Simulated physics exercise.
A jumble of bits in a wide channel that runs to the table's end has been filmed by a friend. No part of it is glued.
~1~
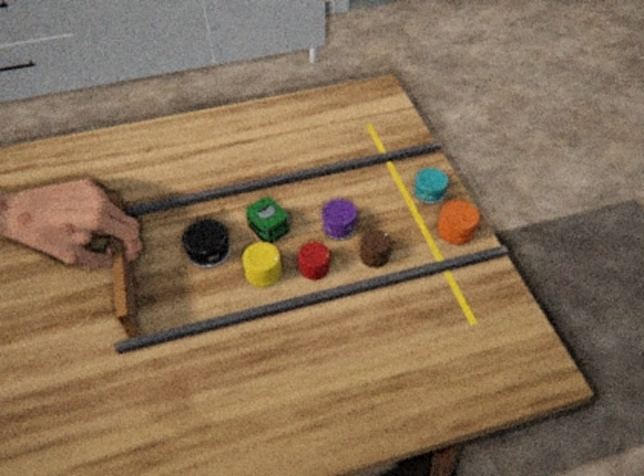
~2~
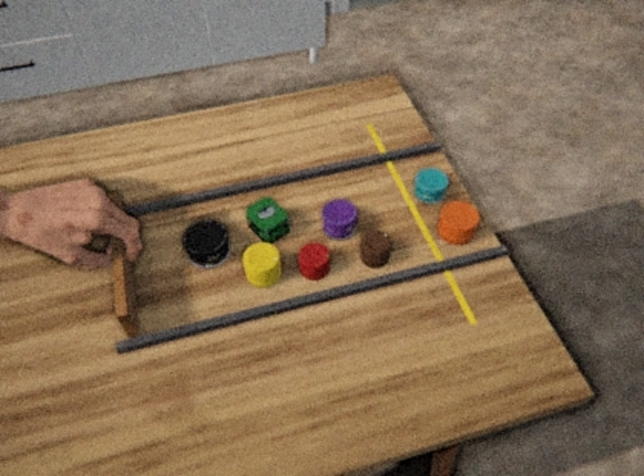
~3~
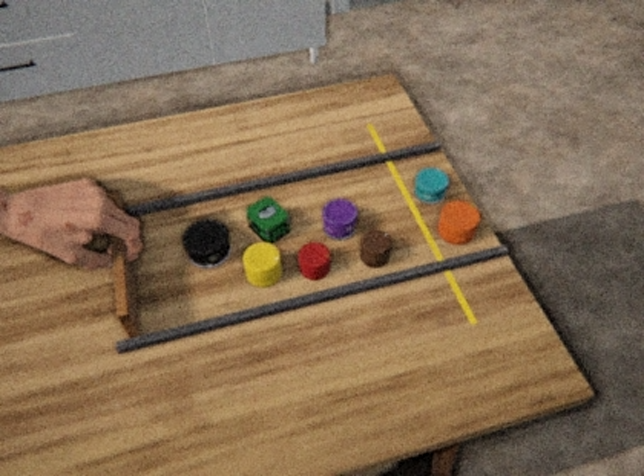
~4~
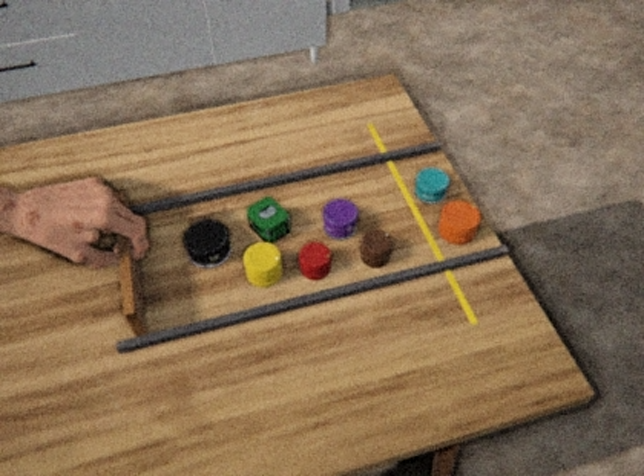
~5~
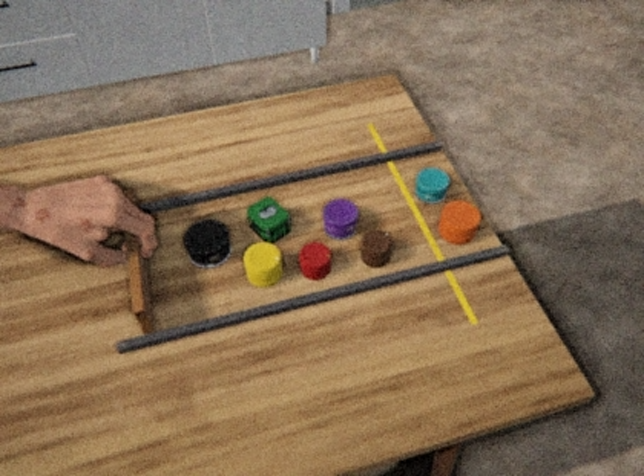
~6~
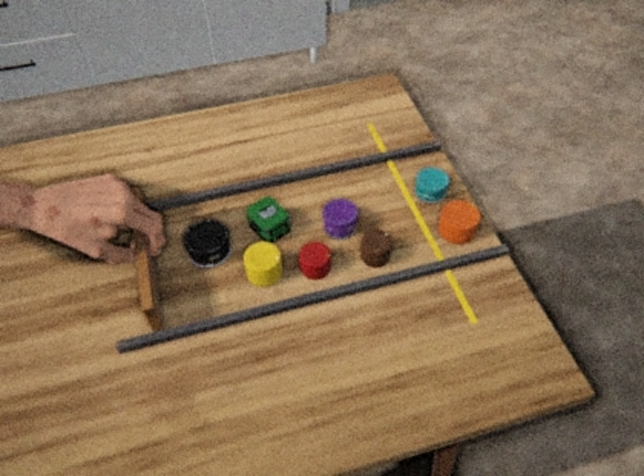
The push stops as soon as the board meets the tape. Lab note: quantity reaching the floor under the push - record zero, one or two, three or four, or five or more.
The push is going to knock one or two off the table.
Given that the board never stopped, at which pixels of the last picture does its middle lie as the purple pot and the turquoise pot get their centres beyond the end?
Roughly (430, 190); for the second one, roughly (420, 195).
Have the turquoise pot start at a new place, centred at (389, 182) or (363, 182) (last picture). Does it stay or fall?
For the first start it holds its spot, and for the second it holds its spot.
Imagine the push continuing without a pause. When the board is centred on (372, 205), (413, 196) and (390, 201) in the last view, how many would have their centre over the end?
In order, that gives 0, then 1, then 0.
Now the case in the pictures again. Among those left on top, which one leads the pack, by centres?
That would be the turquoise pot.
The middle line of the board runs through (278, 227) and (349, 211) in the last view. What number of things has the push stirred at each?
I get 4 at the one place and 6 at the other.
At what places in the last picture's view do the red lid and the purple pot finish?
You'll find the first one at (453, 243) and the second at (465, 201).
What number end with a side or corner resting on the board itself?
Contact count: 4.
Soon after, none off yet; orange lid at rest near (459, 222); turquoise pot at rest near (432, 185); brown lid at rest near (376, 249).
Then, none off yet; orange lid at rest near (459, 222); turquoise pot at rest near (432, 185); brown lid moved about its own width near (407, 243).
By the end, the number that fall off is one or two; fallen, orange lid.
